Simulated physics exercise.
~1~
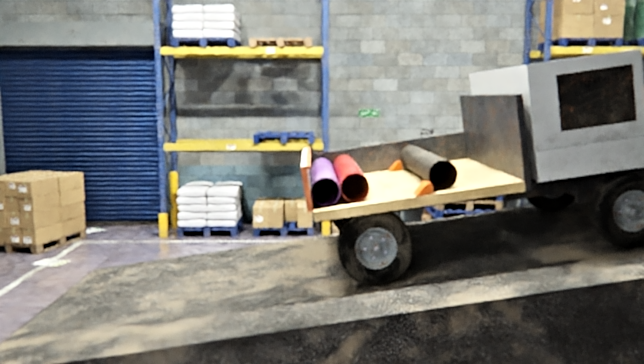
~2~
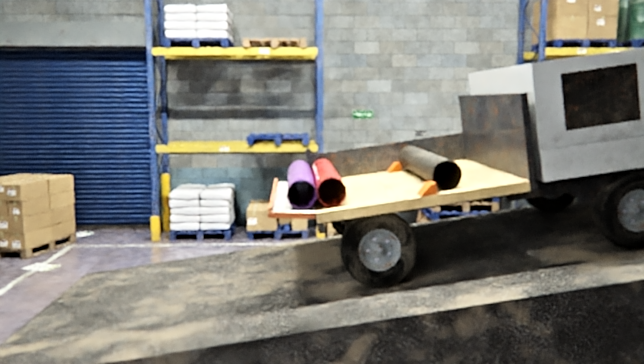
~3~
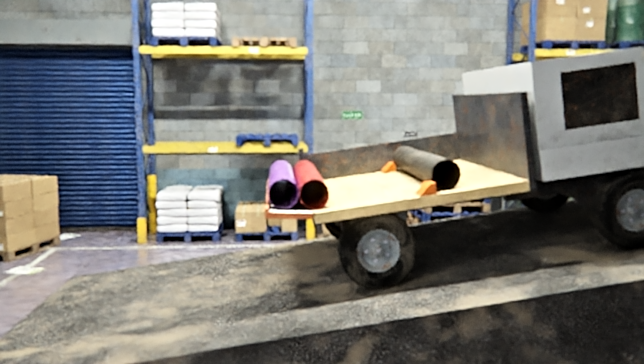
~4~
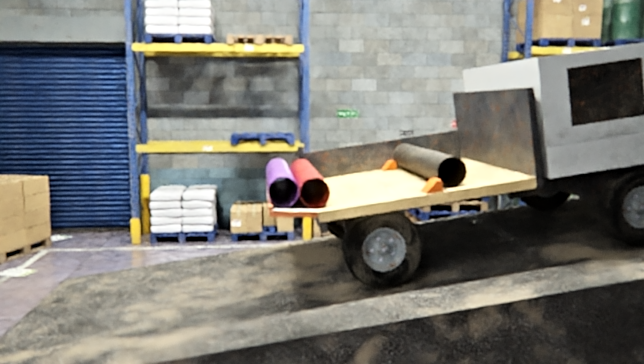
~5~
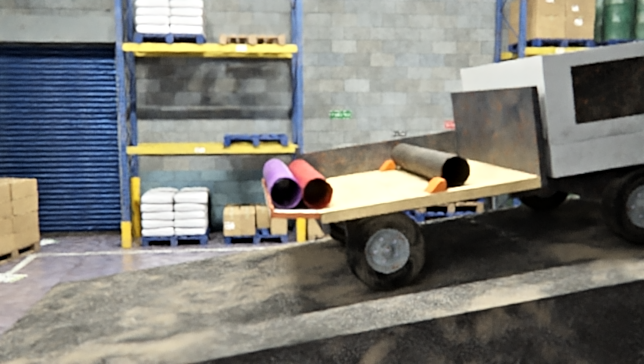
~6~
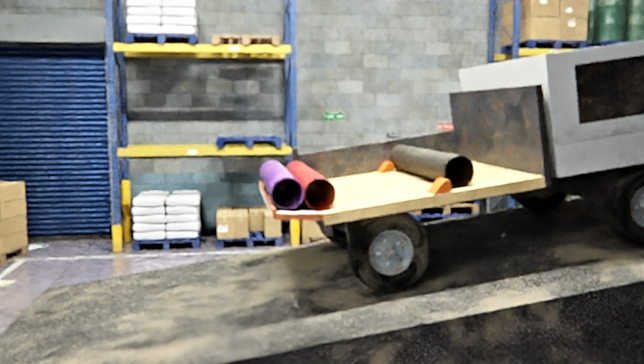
A pick-up on a slope lowering its tailgate as purple and red pipes roll left and stop at the rear without falling.
